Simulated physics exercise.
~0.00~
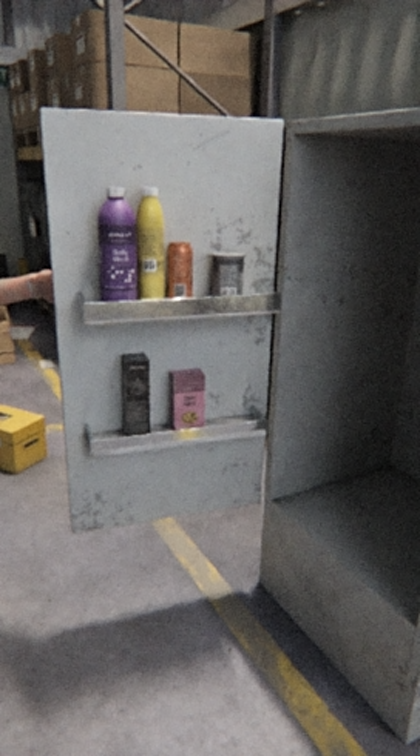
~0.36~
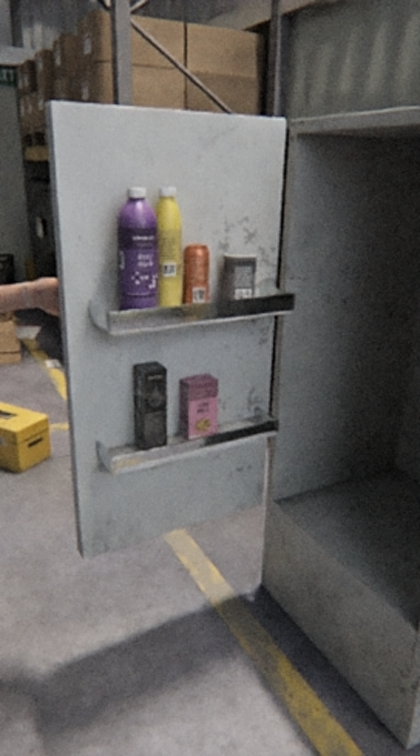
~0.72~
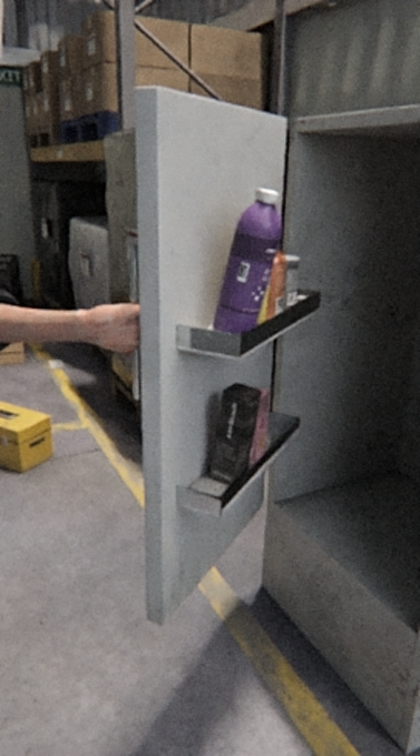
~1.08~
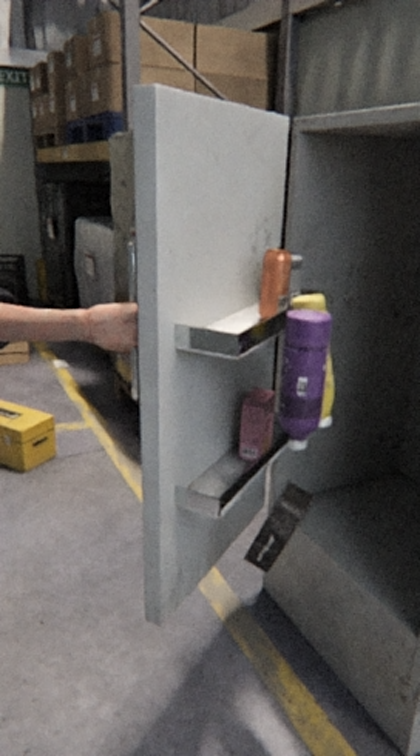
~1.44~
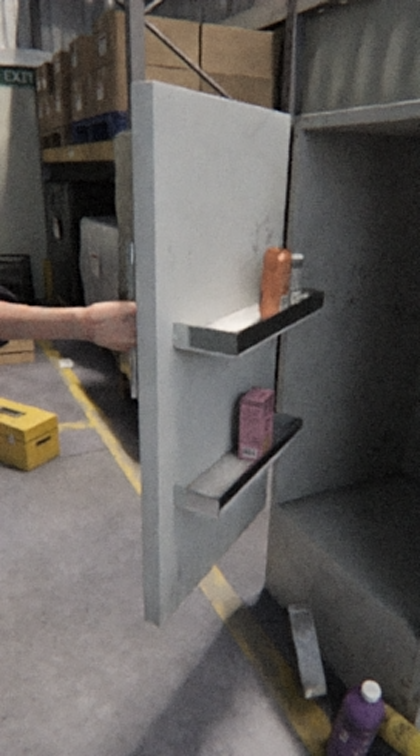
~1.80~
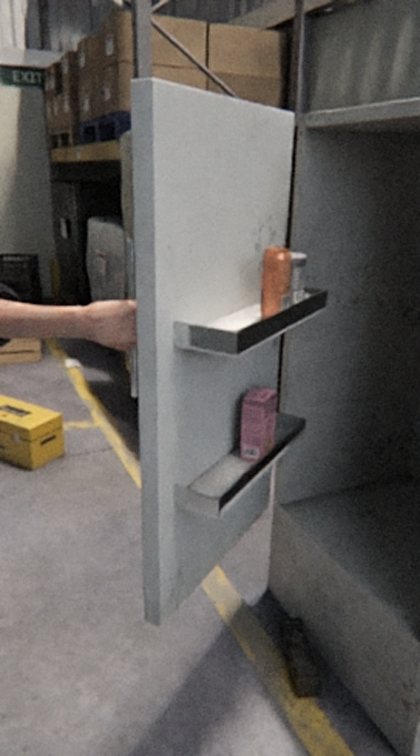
At the start, a pale cabinet door stands wide open, with a purple bottle, a yellow bottle, an orange can and a grey tin on its upper rail and a black carton and a pink carton below. A hand at the left swings the door towards shut, then it stops while still partly open. The purple bottle tips, and both bottles and the black carton go out over the rails, turning upside down as they drop. They fall towards the floor beside the cabinet. At the end, the black carton lies on the floor, the bottles are out of sight, and the can, tin and pink carton remain on the door.
